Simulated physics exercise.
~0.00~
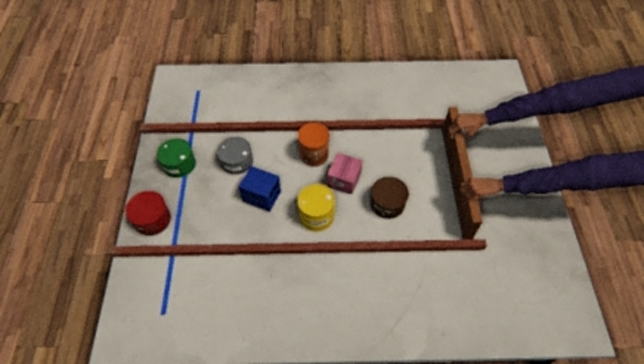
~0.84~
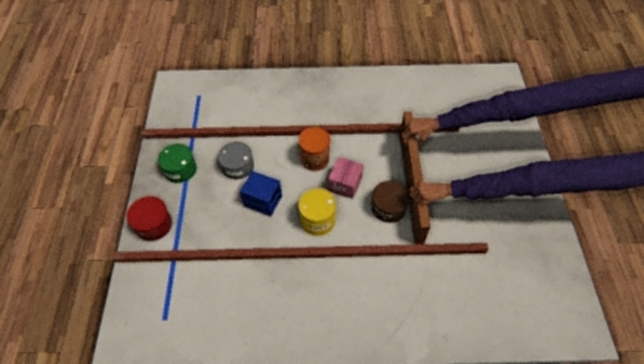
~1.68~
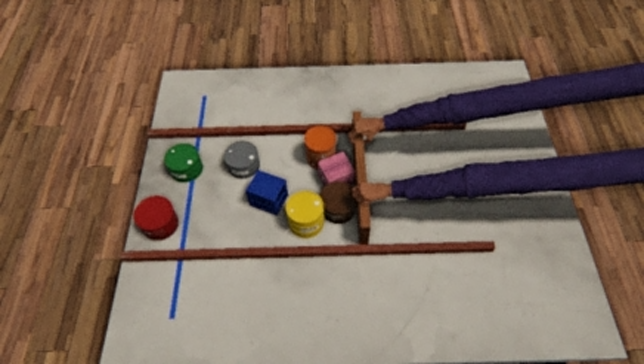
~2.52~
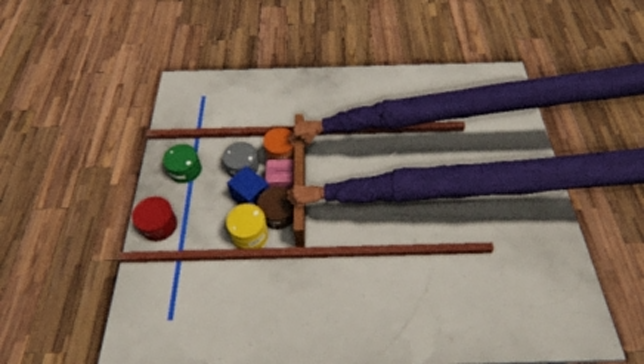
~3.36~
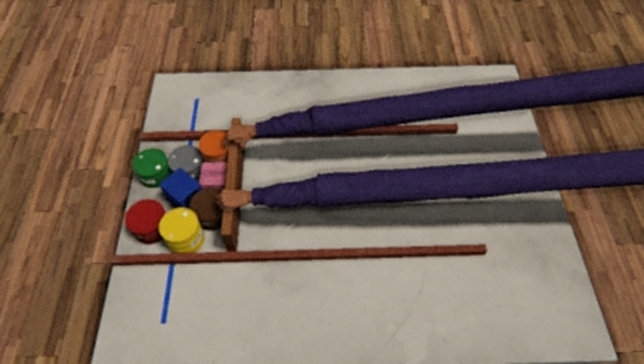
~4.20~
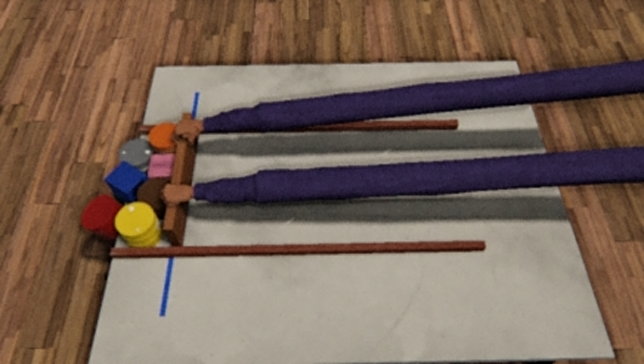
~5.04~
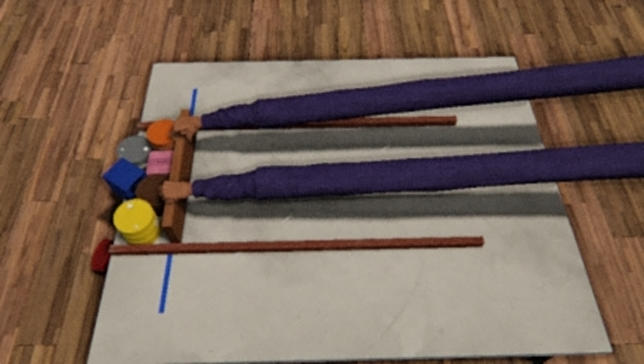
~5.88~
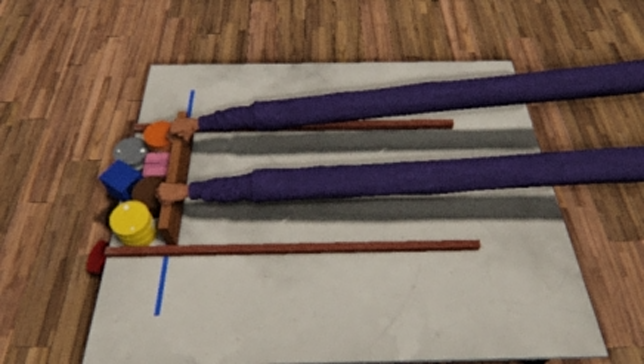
On a pale platform over wooden flooring, hands shoving a plank leftward to blue tape, bunching packages and pushing red and green pails off.
